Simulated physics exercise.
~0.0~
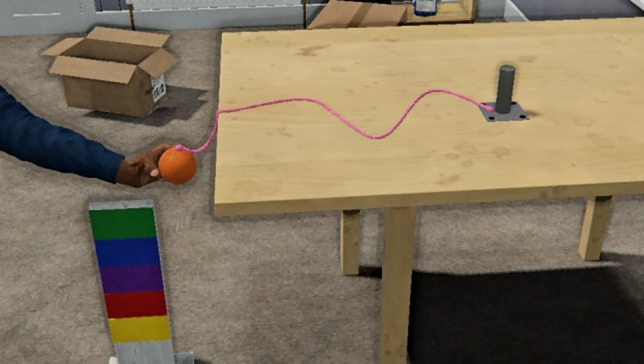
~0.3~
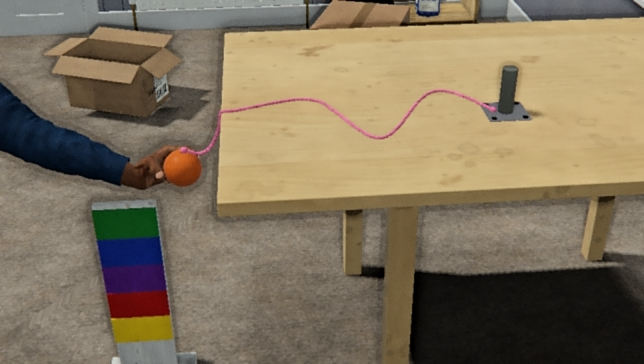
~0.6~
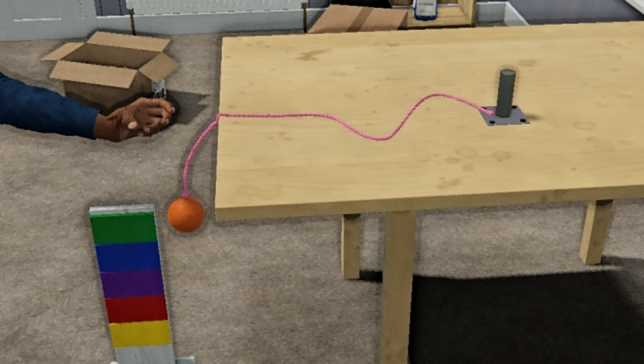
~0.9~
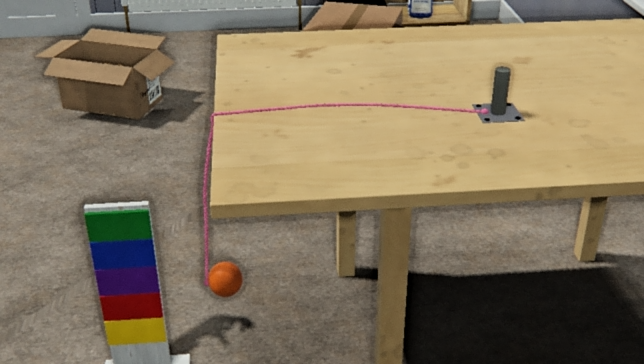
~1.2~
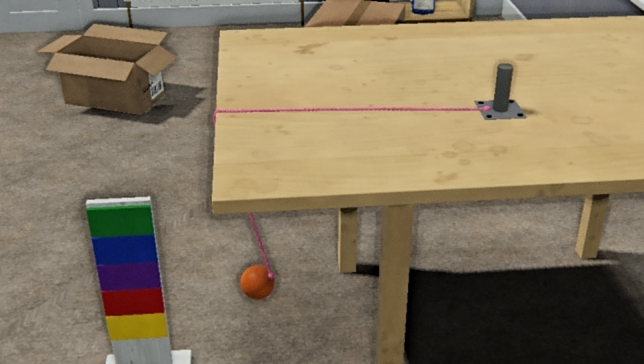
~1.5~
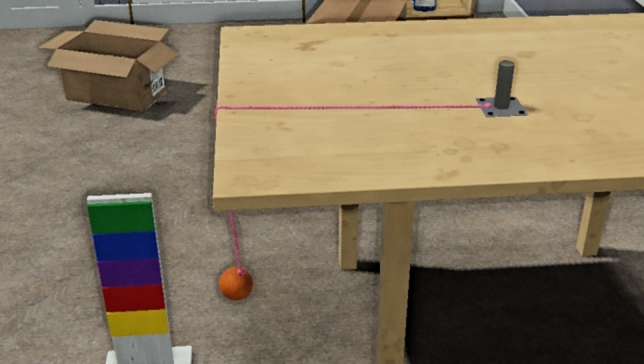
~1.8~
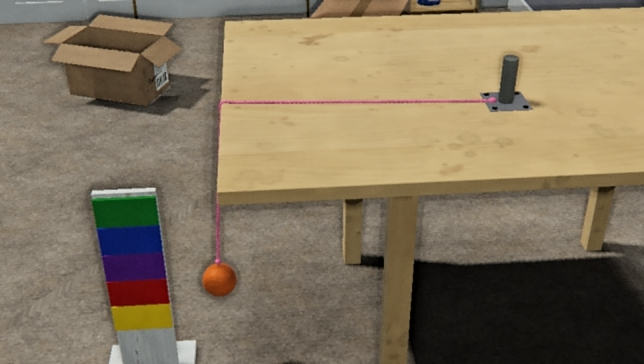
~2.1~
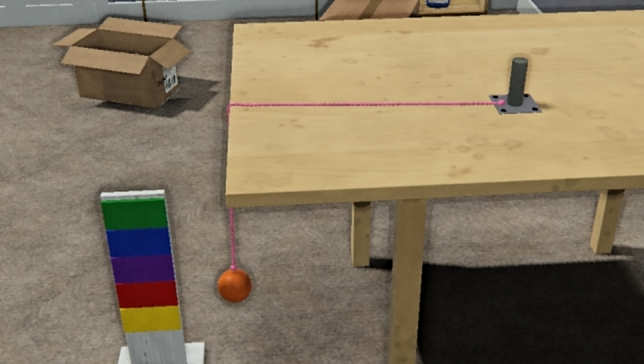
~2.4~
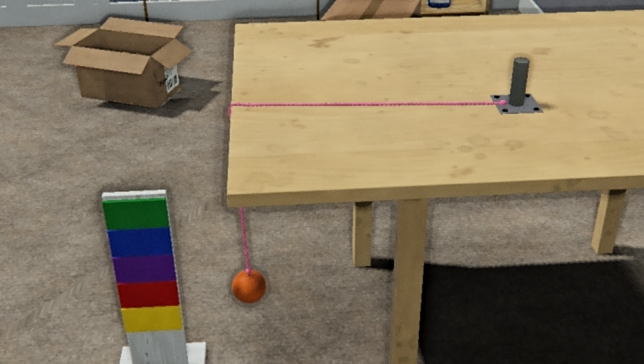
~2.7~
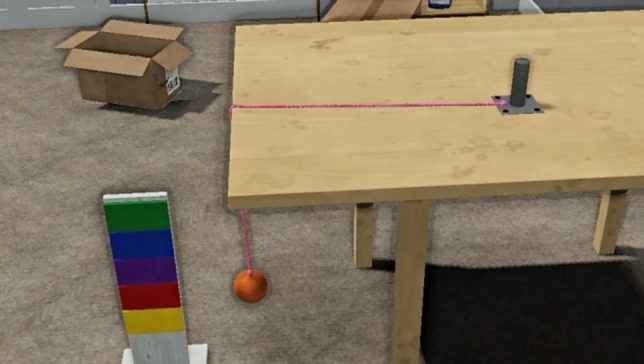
In the video, a hand beside a striped board releases an orange ball tied by a slack pink cord to a post on a wooden table; it drops, pulls the cord straight, swings beneath the table edge, and ends hanging level with the red band.
